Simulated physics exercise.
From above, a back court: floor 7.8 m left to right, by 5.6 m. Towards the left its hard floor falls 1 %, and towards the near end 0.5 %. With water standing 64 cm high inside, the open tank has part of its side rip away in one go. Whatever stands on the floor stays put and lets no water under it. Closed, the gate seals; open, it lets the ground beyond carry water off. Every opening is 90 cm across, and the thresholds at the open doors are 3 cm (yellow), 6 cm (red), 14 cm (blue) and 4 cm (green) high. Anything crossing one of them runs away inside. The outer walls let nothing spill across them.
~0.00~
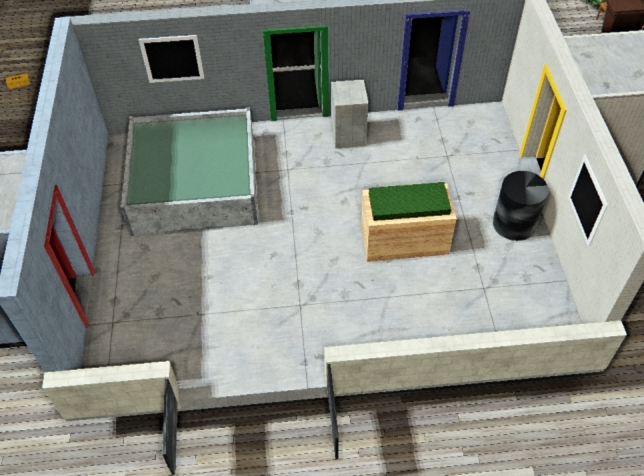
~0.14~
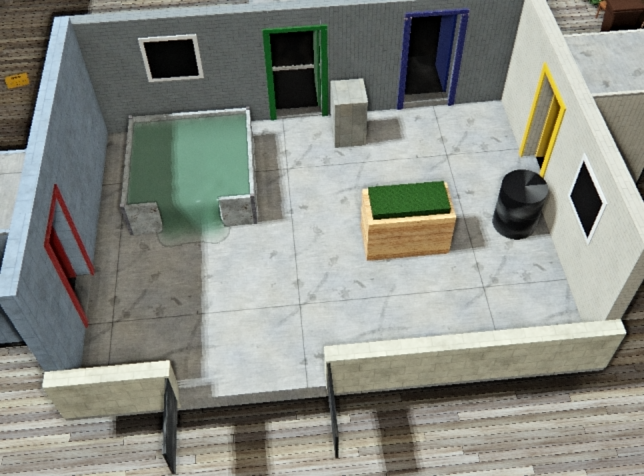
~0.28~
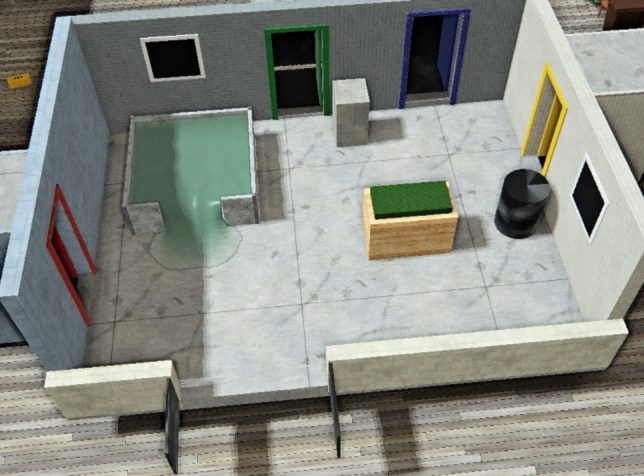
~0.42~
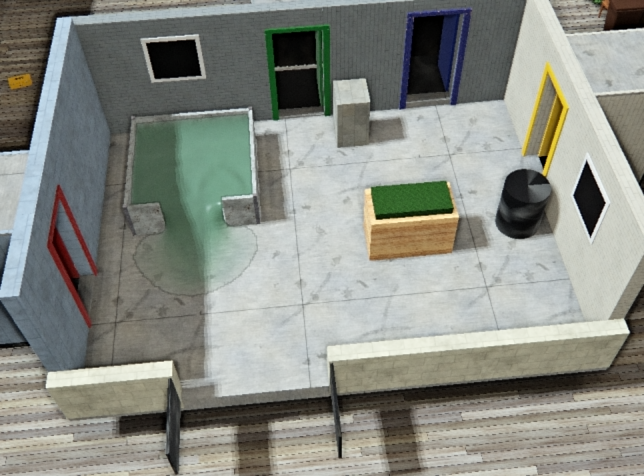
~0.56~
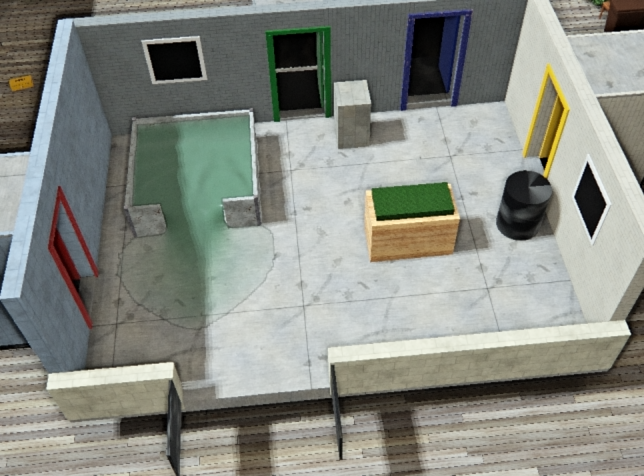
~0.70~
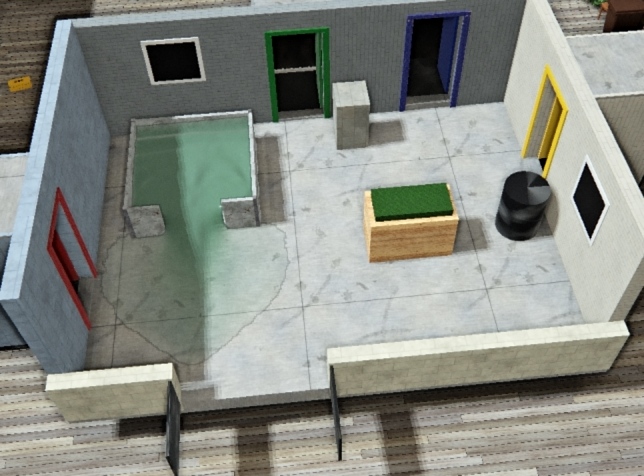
Greenish water pouring through a gap torn in an open tank's near side, spreading across the pale floor of a walled court.
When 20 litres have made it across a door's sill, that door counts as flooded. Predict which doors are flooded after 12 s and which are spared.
The yellow door is spared, the red door is flooded, the blue door is spared, the green door is spared.
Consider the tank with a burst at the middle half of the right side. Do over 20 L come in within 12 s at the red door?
Note: Red door, short of the limit.
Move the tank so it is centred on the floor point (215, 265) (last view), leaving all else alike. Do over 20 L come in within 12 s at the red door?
Red: Within limit.
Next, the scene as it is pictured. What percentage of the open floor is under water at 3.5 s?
Close to 35 in a hundred parts are wet.
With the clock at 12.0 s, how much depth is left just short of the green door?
2.0 cm.
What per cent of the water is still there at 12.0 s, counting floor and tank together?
I'd put it at some 46 percent still there.
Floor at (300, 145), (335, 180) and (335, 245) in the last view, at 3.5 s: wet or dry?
Untouched, untouched, untouched.
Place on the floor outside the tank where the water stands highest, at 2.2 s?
About (143, 392).
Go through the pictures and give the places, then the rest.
The first frame shows still water, 64 cm deep, in the open tank at (190, 159).
In the second frame, the front is at (163, 239), 0.6 m from the gap at (192, 218); 0.3 m2 of floor is under water; 64 cm left at the back of the open tank.
In the third frame, water pours out at (194, 219) and has run 0.9 m, to (167, 264); typically 11 cm deep outside, 64 cm at the open tank's back.
In the fourth frame, the front is at (192, 292), 1.4 m from the gap at (195, 220); 1.9 m2 of floor is under water; 64 cm left at the back of the open tank.
In the fifth frame, water pours out at (196, 221) and has run 2.0 m, to (193, 324); typically 5 cm deep outside, 63 cm at the open tank's back.
In the sixth frame, water pours out at (195, 222) and has run 2.6 m, to (191, 359); typically 4 cm deep outside, 56 cm at the open tank's back.
After 1.4 s water covers 25 % of the floor and is deepest (38 cm) near (193, 237); yellow door not reached, red door 9 cm at the sill, 0 L in, blue door not reached, green door not reached.
After 2.2 s water covers 30 % of the floor and is deepest (37 cm) near (143, 392); yellow door not reached, red door 8 cm at the sill, 10 L in, blue door not reached, green door not reached.
After 3.5 s water covers 35 % of the floor and is deepest (23 cm) near (193, 237); yellow door not reached, red door 13 cm at the sill, 28 L in, blue door not reached, green door not reached.
After 7.0 s water covers 50 % of the floor and is deepest (14 cm) near (82, 398); yellow door not reached, red door 9 cm at the sill, 88 L in, blue door not reached, green door not reached.
After 12.0 s water covers 60 % of the floor and is deepest (10 cm) near (82, 398); yellow door not reached, red door 6 cm at the sill, 96 L in, blue door not reached, green door 2 cm at the sill, 0 L in.
